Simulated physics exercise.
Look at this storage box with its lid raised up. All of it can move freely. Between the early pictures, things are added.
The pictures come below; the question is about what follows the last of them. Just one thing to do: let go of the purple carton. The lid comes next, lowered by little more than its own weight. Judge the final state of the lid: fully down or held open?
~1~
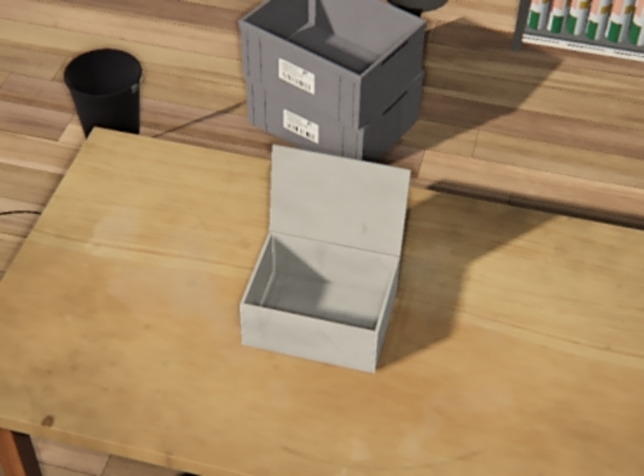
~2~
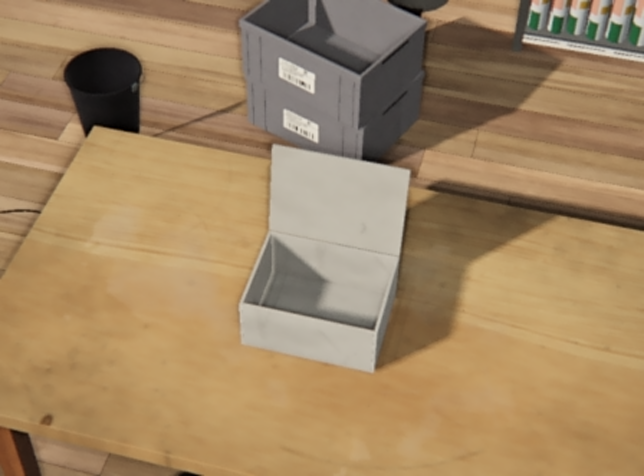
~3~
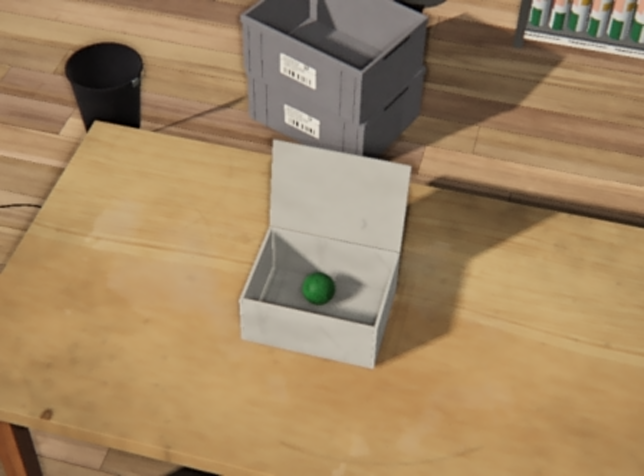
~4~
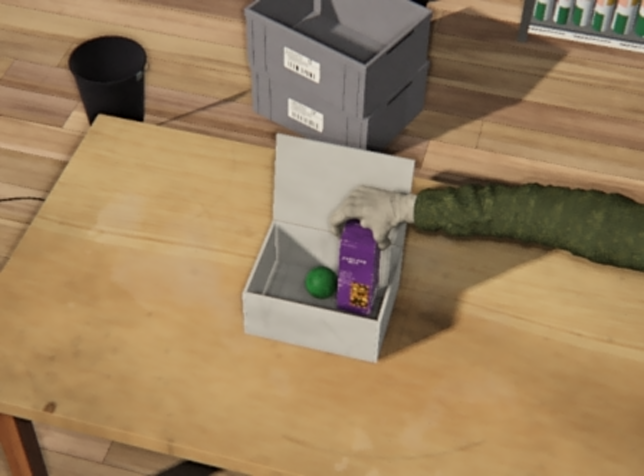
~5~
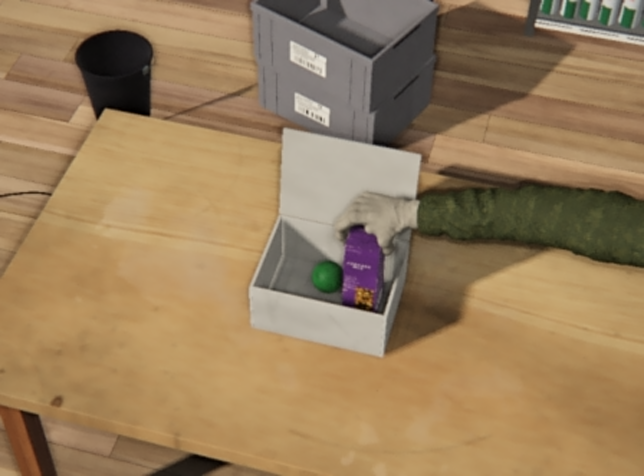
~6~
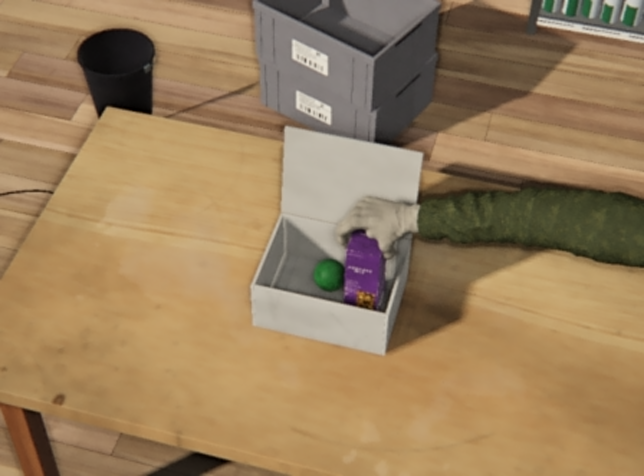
In the end it is held open.
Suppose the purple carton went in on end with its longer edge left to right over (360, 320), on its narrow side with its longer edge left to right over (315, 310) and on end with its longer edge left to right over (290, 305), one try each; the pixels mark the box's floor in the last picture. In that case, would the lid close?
In order: Lid stays open, lid shuts, lid stays open.
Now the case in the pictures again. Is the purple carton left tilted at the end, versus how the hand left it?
In the end, it winds up askew.
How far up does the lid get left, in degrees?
About 20° above the rim.
Then, 1.40 s after the last picture, lid 74° above the rim.
Then, 1.90 s after the last picture, lid 36° above the rim; purple carton tipped 17° from how it was near (361, 287).
Then, 2.30 s after the last picture, lid 20° above the rim; purple carton tipped 53° from how it was near (365, 281).
At rest, lid 20° above the rim; tipped over in the box, purple carton; green ball in place. Seen from the same camera at the end, purple carton near (365, 281).
